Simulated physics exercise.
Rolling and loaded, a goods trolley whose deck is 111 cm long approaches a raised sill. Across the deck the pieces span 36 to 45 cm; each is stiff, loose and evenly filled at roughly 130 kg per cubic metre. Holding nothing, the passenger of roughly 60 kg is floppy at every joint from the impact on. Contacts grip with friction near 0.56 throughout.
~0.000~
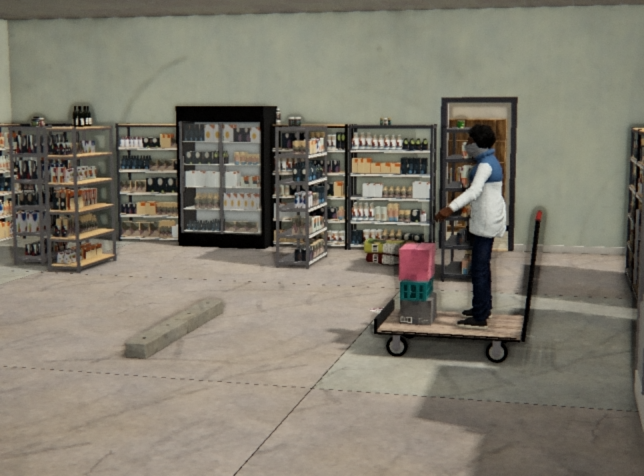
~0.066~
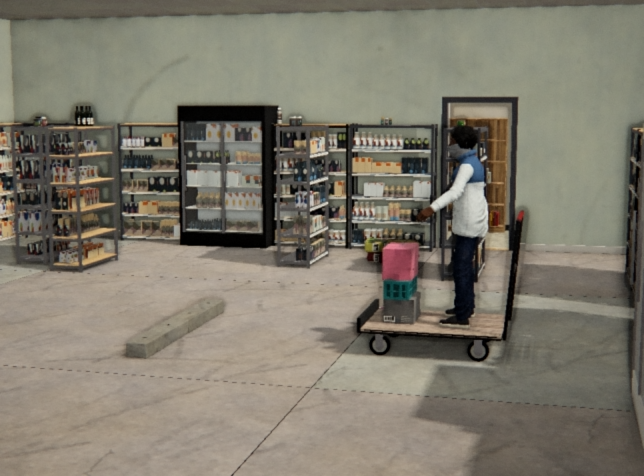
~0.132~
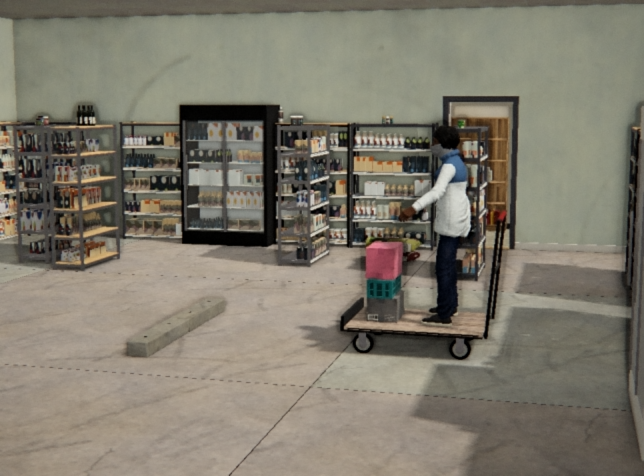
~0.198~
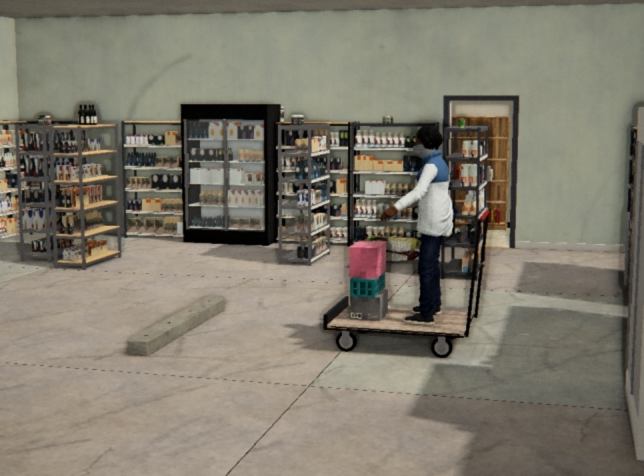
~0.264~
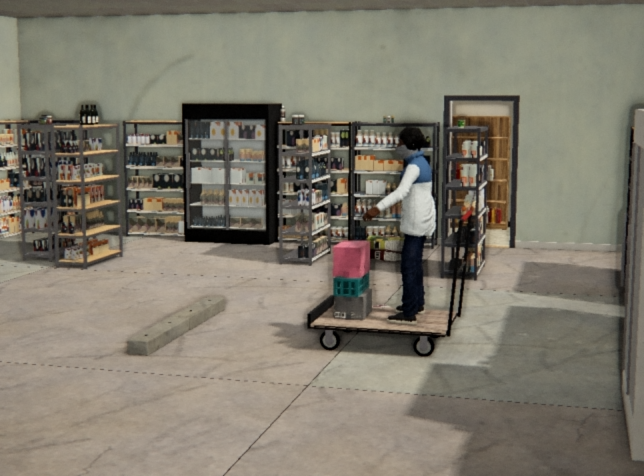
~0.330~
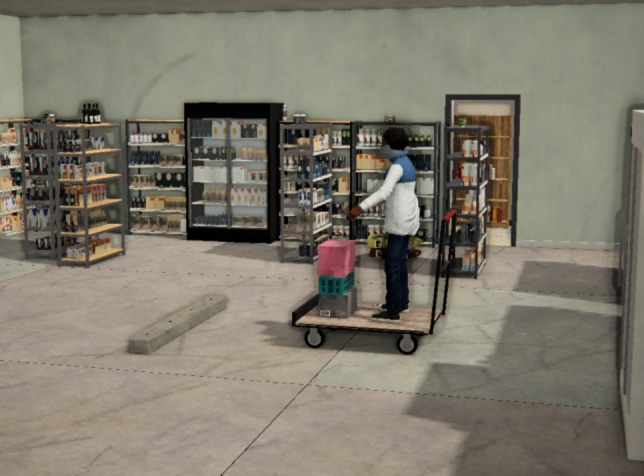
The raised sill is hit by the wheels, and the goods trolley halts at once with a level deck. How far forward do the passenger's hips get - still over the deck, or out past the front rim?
It is separated from the deck.
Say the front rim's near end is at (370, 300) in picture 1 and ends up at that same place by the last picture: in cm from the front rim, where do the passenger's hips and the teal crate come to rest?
Hips 20 behind, teal 40 past.
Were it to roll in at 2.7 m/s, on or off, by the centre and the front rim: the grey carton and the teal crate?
Then the grey one stays on and the teal one comes off.
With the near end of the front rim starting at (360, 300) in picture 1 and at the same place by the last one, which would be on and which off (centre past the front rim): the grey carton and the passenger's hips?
Outcome - grey still riding, hips still riding.
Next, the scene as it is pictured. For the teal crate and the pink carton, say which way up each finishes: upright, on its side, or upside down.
At rest: Teal on its side, pink upside down.
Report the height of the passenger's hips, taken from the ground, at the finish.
About 50 cm up.
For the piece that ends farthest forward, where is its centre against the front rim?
Result: Centre approx. 80 cm past the front rim.
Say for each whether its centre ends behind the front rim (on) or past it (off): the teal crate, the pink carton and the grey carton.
Finally teal dropped, pink dropped, grey still riding.
The wheels strike at 0.91 s.
After 1.16 s the passenger's hips are 35 cm behind the rim, near (217, 238) in the last picture's view.
After 1.46 s the passenger's hips are 7 cm behind the rim, near (188, 269) in the last picture's view.
After 1.91 s the passenger's hips are 8 cm past the rim, near (173, 272) in the last picture's view.
At rest, 4.6 s, past the rim, pink carton, teal crate and the passenger's hips; behind it, grey carton.
